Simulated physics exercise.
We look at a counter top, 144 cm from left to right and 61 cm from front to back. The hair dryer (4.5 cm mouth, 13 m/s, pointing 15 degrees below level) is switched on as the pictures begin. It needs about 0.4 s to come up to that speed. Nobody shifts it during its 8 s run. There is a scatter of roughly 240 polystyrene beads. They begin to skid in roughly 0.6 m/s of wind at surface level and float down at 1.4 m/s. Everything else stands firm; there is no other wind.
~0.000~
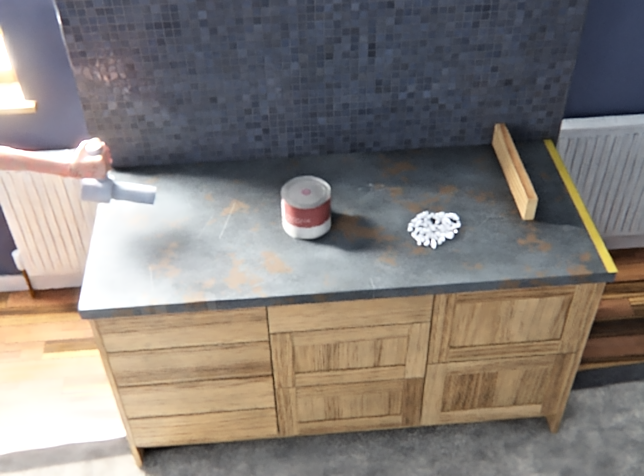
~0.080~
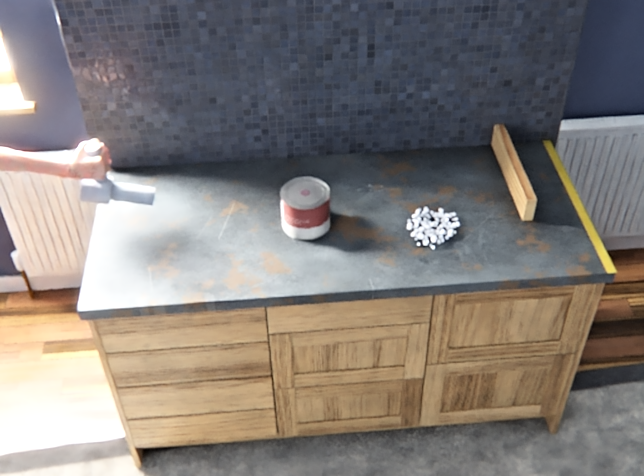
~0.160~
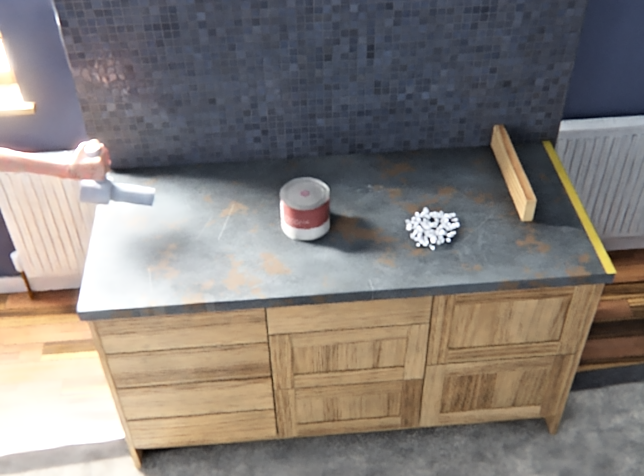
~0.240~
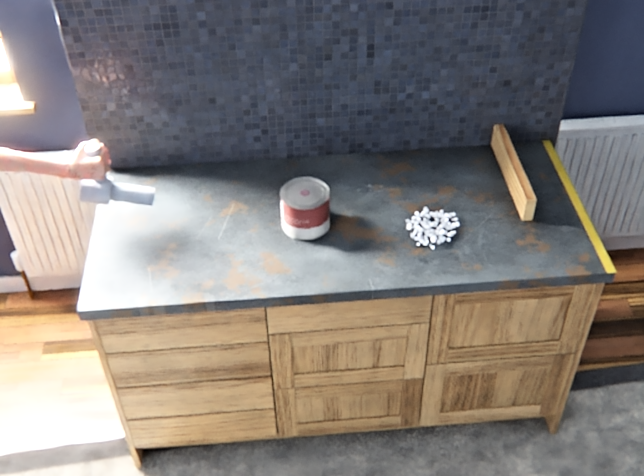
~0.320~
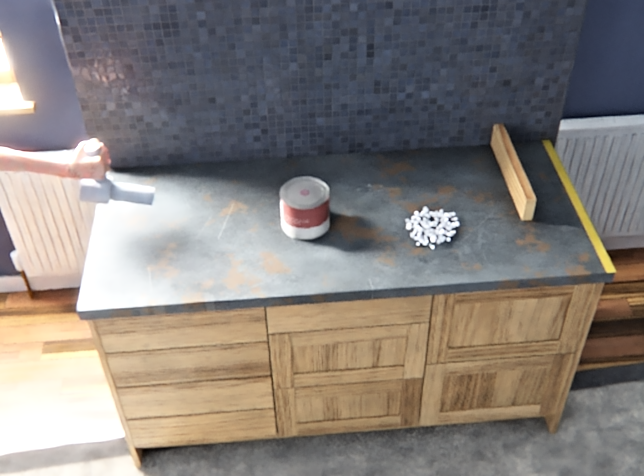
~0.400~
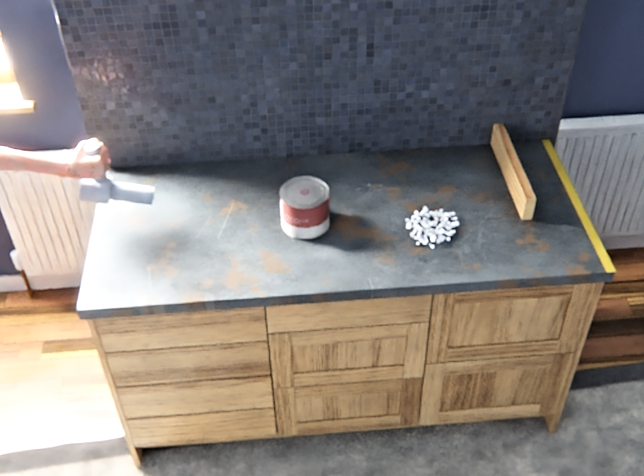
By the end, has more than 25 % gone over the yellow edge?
As for a quarter going over the yellow edge: No.
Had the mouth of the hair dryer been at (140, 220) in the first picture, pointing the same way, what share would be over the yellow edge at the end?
Then about 60 %.
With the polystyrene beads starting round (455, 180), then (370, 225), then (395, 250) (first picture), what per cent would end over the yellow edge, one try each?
In that order: 0 %, 0 %, 0 %.
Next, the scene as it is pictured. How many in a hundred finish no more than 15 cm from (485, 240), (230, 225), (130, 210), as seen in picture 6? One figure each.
In turn about 30 %, 0 %, 0 %.
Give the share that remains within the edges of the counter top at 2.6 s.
Some 70 per cent.
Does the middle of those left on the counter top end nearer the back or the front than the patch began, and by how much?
To the front, by about 5 cm.
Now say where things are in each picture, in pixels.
In the first picture, the middle of the polystyrene beads is near (432, 228), none has stirred yet and the mouth of the hair dryer is at (155, 196).
In the second picture, the middle of the polystyrene beads is near (430, 228), none has stirred yet and the yellow edge is centred on (580, 200).
In the third picture, the middle of the polystyrene beads is near (428, 229), none has stirred yet, the top of a board is at (514, 160) and the top of a tin is at (305, 193).
In the fourth picture, the middle of the polystyrene beads is near (428, 229) and none has stirred yet.
In the fifth picture, the middle of the polystyrene beads is near (428, 229) and none has stirred yet.
In the sixth picture, the middle of the polystyrene beads is near (428, 228) and none has stirred yet.
After 1.6 s, 0 % are over the yellow edge; the middle of those still in play is near (437, 231); 8 % have settled or left.
After 2.6 s, 0 % are over the yellow edge; the middle of those still in play is near (434, 236); 31 % have settled or left.
After 4.4 s, 0 % are over the yellow edge; the middle of those still in play is near (433, 238); 44 % have settled or left.
After 8.0 s, at the end, 0 % are over the yellow edge; the middle of those still in play is near (433, 236).
